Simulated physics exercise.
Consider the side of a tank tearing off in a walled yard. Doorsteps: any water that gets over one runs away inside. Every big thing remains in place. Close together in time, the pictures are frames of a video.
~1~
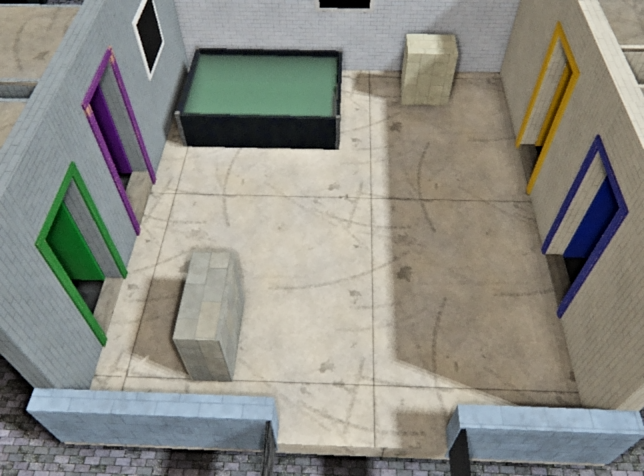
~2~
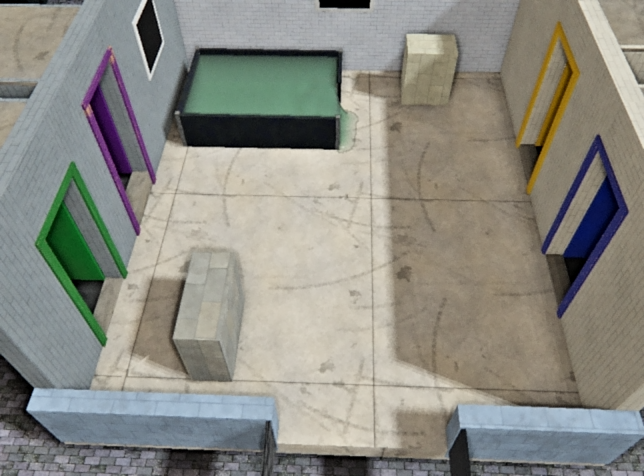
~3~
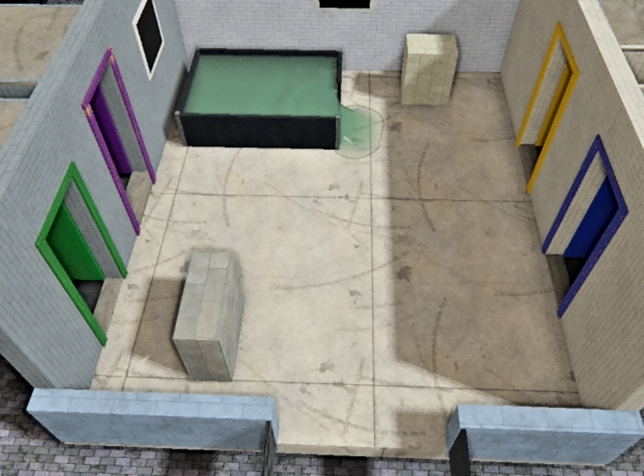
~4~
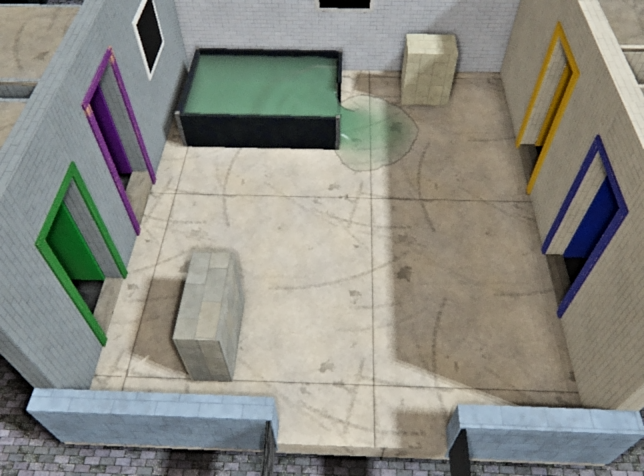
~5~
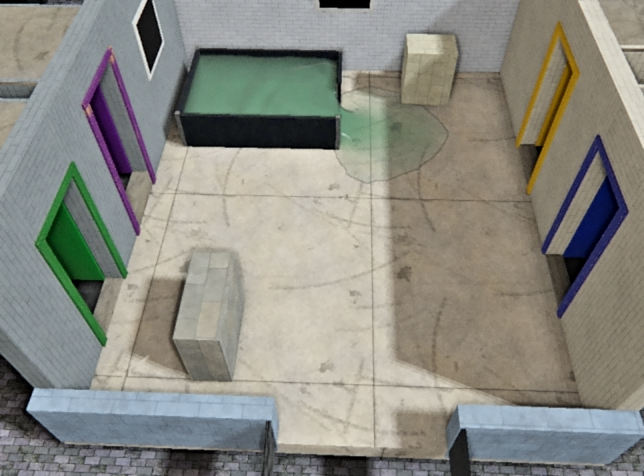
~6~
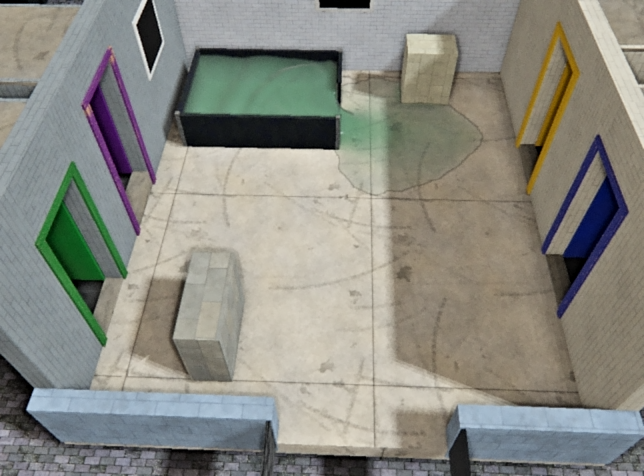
Green water spills from the right side of a dark, open tank at the back left of a walled yard, seen from high above the low pale-blue front wall by a still camera. Purple and green doorways line the left wall, yellow and blue ones the right, with pale blocks at back right and front left. The water starts as a small patch beside the tank, then spreads rightward and forward across the stained floor in a widening, thin green puddle.
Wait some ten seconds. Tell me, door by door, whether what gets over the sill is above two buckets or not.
Yellow door: Above; green door: Not above; blue door: Above; purple door: Not above.
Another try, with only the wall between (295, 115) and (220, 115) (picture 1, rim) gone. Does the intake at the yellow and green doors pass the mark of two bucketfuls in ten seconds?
The yellow door remains below and the green door exceeds the limit.
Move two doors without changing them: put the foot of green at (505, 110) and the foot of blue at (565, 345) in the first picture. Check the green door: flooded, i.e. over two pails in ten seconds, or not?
Checking it, I find the green door overflows.
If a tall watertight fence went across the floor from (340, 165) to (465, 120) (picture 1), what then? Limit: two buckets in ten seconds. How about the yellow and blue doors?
Yellow door falls short; blue door falls short.
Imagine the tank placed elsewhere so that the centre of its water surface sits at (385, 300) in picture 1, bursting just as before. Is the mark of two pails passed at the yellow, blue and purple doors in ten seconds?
Going door by door, the yellow door comes in under, then the blue door breaks the limit, then the purple door comes in under.
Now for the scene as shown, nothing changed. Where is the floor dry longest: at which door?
Answer - the green door.
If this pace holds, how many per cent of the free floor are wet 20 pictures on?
Roughly 40 percent, I reckon.
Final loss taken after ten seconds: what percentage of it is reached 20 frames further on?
Near 30 %.
A moment on, water covers 25 % of the floor; the yellow door under two buckets in, the green door not reached, the blue door not reached, the purple door not reached.
Next, water covers 35 % of the floor; the yellow door over two buckets in, the green door not reached, the blue door wet at the sill, nothing in, the purple door not reached.
Then, water covers 40 % of the floor; the yellow door far over two buckets in, the green door not reached, the blue door under two buckets in, the purple door not reached.
Later, water covers 60 % of the floor; the yellow door far over two buckets in, the green door not reached, the blue door over two buckets in, the purple door not reached.
In the end, water covers 85 % of the floor; the yellow door far over two buckets in, the green door wet at the sill, nothing in, the blue door over two buckets in, the purple door wet at the sill, nothing in.
